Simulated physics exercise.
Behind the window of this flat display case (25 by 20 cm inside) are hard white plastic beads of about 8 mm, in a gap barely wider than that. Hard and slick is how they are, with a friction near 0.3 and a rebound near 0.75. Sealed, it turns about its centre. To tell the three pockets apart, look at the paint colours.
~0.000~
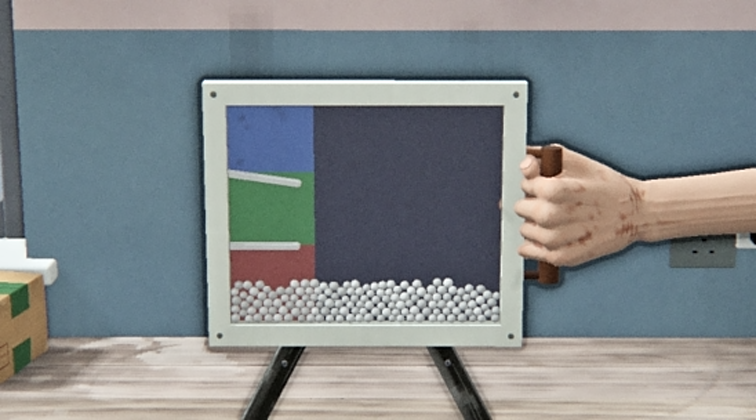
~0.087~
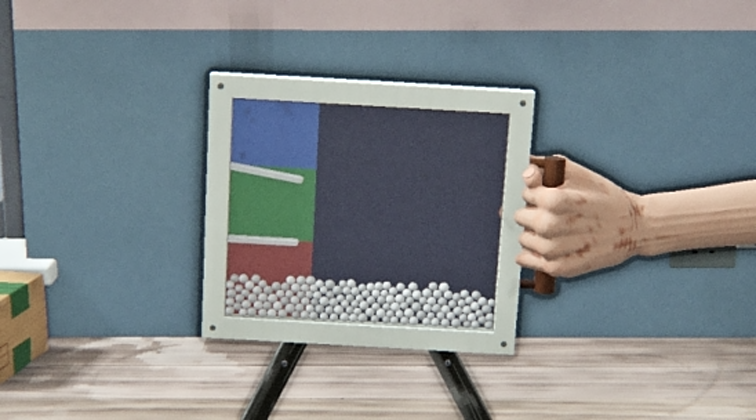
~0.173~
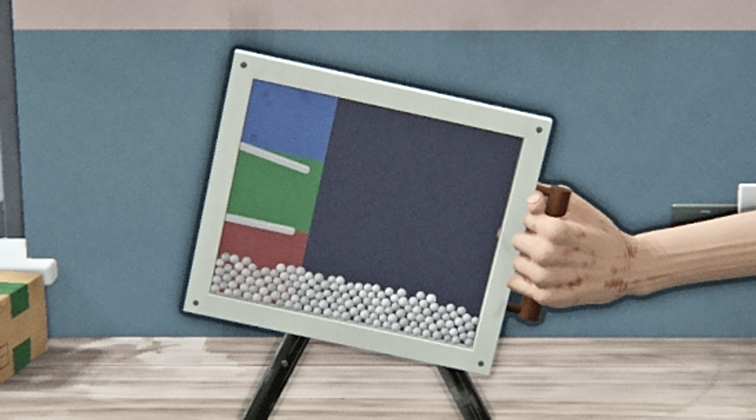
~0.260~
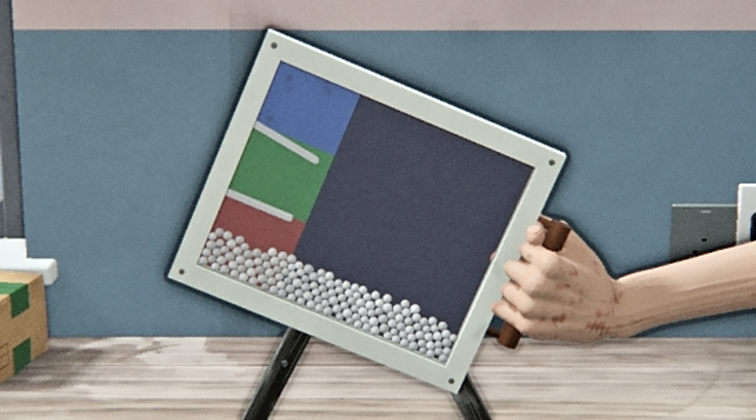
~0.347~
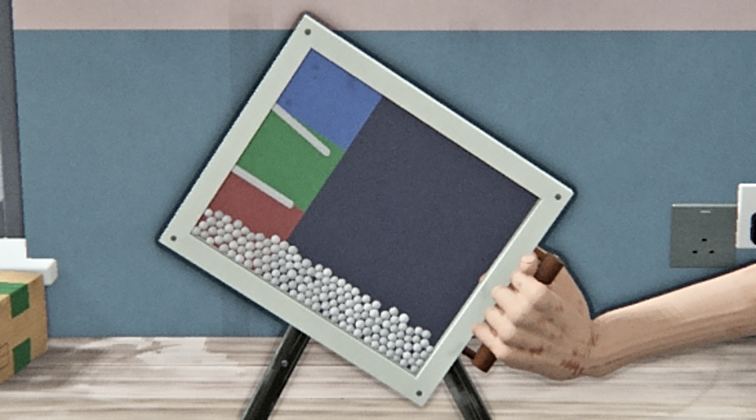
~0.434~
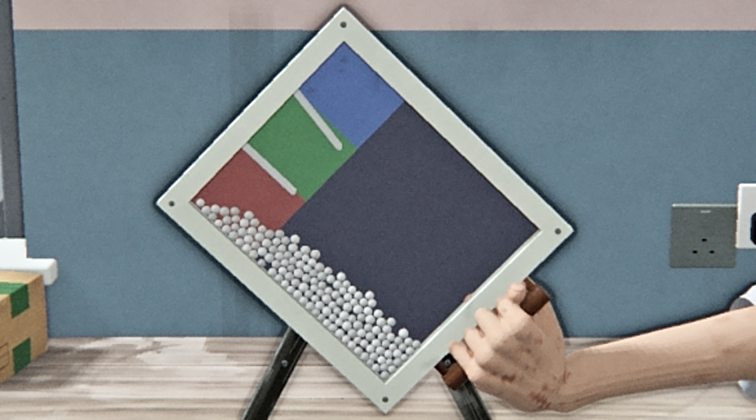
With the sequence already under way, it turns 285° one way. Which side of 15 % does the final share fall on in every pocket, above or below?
Red pocket - below; blue pocket - above; green pocket - above.
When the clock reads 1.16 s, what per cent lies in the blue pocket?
Around 0 percent of the load.
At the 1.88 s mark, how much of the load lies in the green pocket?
Share: Near 0 %.
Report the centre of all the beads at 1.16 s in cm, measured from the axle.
The middle sits around 6 cm left of it and 8 cm below it.
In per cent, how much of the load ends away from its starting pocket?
Something near 95 per cent end up elsewhere.
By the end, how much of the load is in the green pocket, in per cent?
Roughly 45 percent.
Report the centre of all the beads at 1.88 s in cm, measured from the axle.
Offset: Approx. 3 cm left, 8 cm below.
After 1.16 s, it stands 132° clockwise; the beads' middle is 6 cm left of and 8 cm below the centre; nothing in the marked areas.
After 1.88 s, it has come round 219° clockwise; the beads' middle is 3 cm left of and 8 cm below the centre; blue 45 %.
After 2.50 s, it has come round 285° clockwise; the beads' middle is 7 cm left of and 6 cm below the centre; blue 55 %, green 20 %.
Settled by 3.6 s, it has come round 285° clockwise; red 5 %, blue 50 %, green 45 %, elsewhere 5 %.
